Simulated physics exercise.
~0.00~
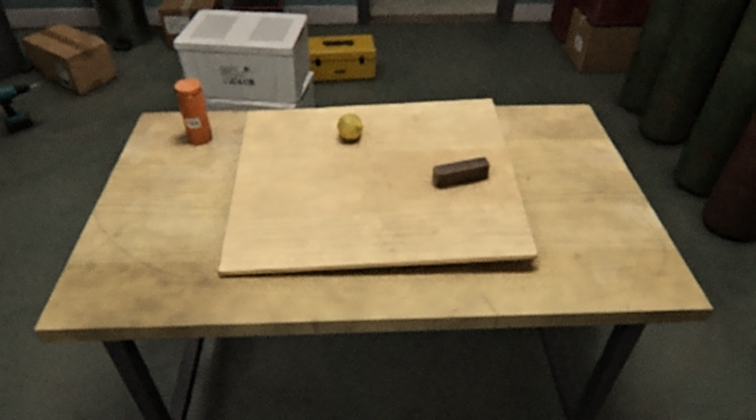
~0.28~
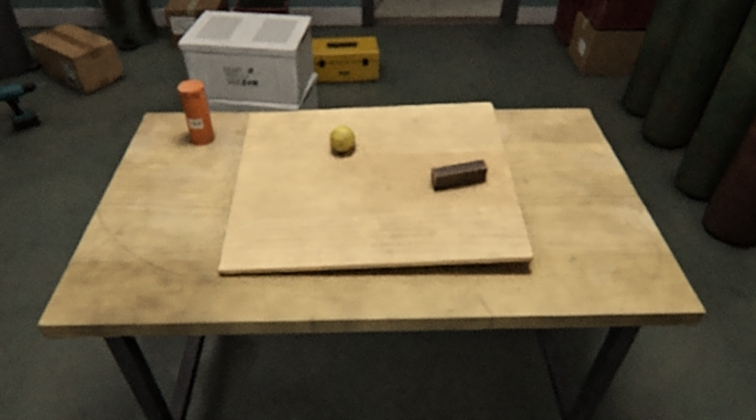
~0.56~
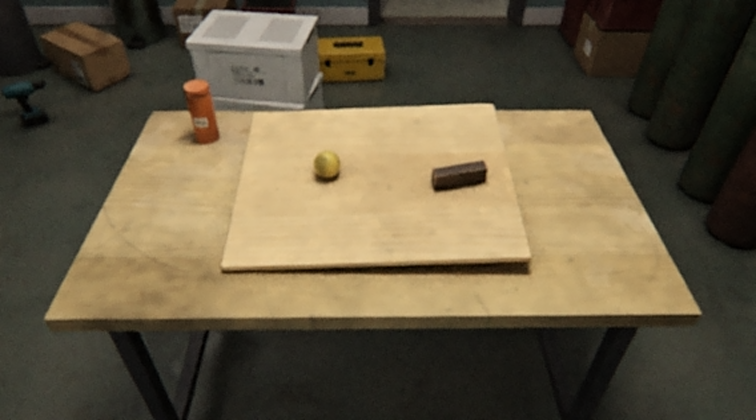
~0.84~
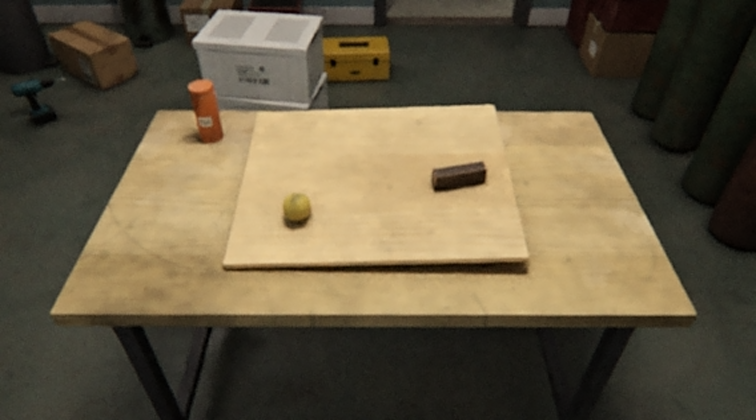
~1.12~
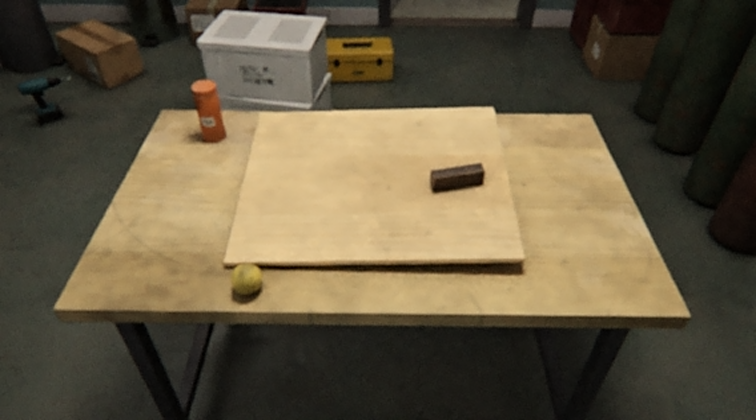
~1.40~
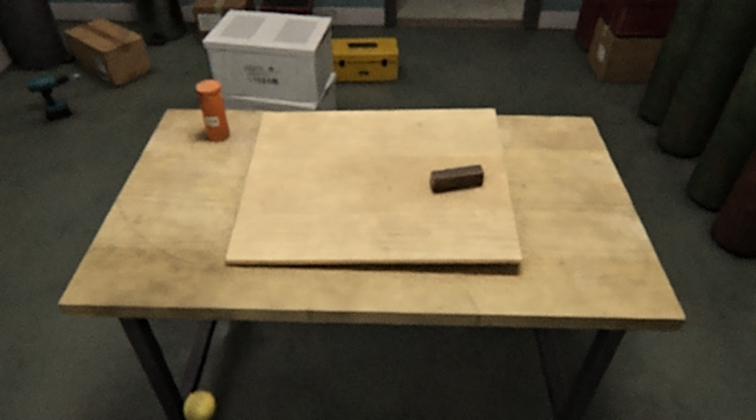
A wooden table stands in a workshop, seen from above its near side, with a white box, a yellow toolbox and cardboard boxes on the dark floor behind it. A pale board lies on the tabletop, holding a small yellow ball near its far edge and a dark brown block to the right, while an orange jar stands at the far left. The ball rolls toward the viewer, drifting left as it crosses the board. It leaves the board's near edge, then drops over the near side of the table. At the end it is below the tabletop near the left leg, while the block and jar remain in place.
